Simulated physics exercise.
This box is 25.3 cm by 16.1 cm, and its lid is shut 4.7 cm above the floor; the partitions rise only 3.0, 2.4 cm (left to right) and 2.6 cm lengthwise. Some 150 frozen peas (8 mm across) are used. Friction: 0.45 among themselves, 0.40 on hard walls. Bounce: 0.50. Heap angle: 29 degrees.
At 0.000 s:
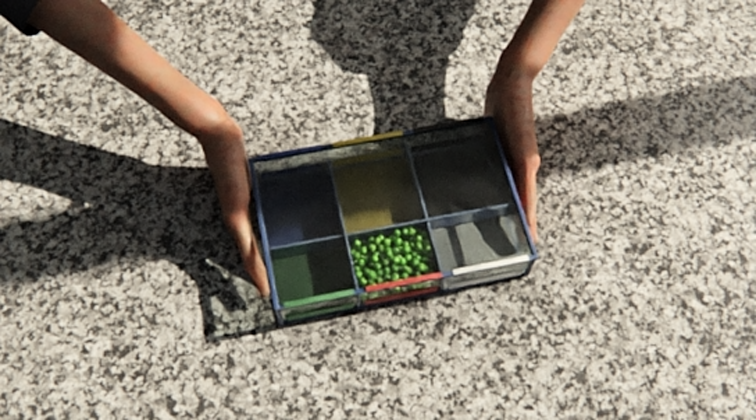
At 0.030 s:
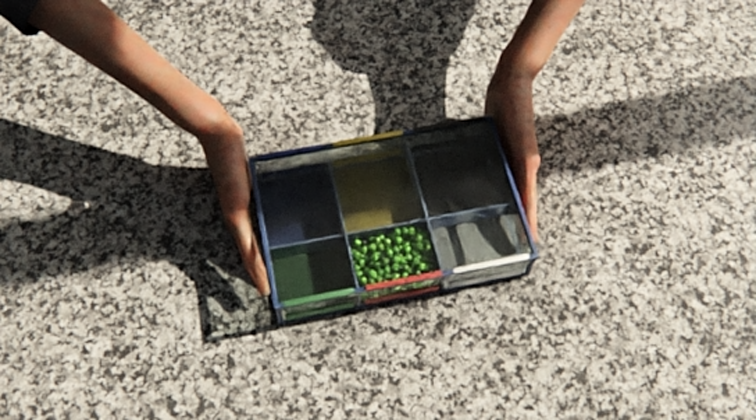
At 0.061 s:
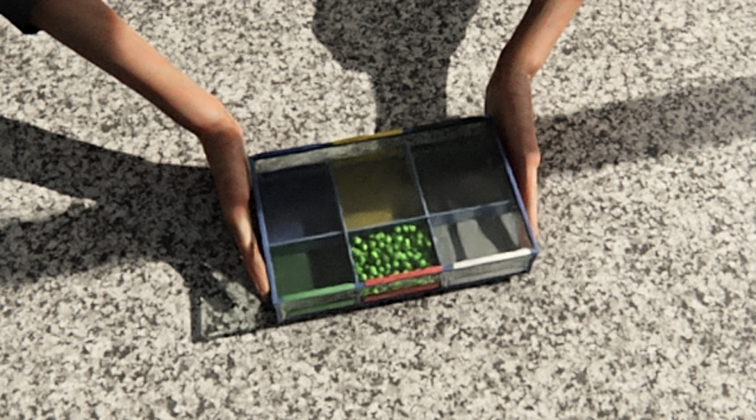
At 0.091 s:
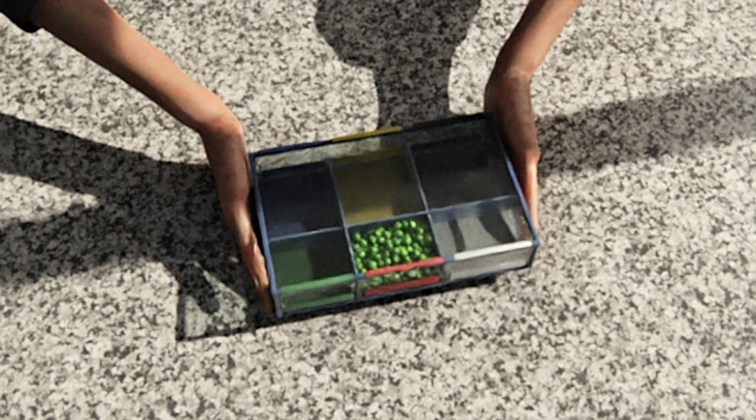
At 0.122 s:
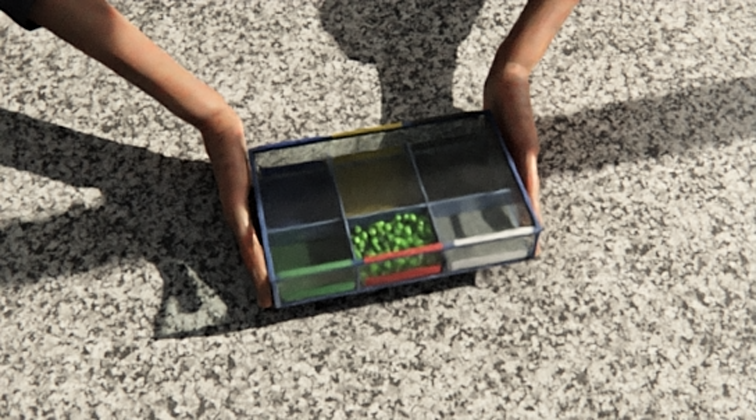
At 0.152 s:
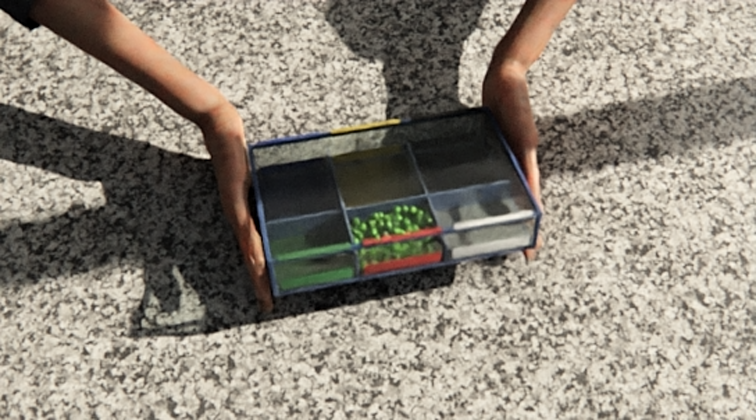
Above a speckled stone floor, two hands slowly tilt a clear divided box holding green peas.
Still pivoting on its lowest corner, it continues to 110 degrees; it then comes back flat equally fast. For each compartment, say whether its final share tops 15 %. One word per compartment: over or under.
Red under, blue under, green under, yellow over, white under, black over.
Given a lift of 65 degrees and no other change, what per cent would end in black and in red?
In per cent, black gets 5, red gets 60.
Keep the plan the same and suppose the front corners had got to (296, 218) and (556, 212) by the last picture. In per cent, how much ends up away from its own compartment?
It would come to roughly 90 percent.
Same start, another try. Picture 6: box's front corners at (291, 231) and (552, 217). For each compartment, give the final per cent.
Red 5; blue 0; green 0; yellow 10; white 0; black 85.
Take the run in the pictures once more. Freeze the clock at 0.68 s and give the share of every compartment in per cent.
Red = 40, blue = 0, green = 0, yellow = 50, white = 0, black = 10 (per cent).
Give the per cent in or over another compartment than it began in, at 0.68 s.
Roughly 60 percent.
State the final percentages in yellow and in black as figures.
Yellow 65; black 30.
Then, at 0.68 s, tilt 110 degrees; red 40 %, yellow 50 %, black 10 %.
After 1.04 s, tilt 47 degrees; blue 5 %, yellow 65 %, black 30 %.
After 1.48 s, tilt 0 degrees; blue 10 %, yellow 65 %, black 30 %.
In the end, at 2.0 s, red 0 %, blue 10 %, green 0 %, yellow 65 %, white 0 %, black 30 %.
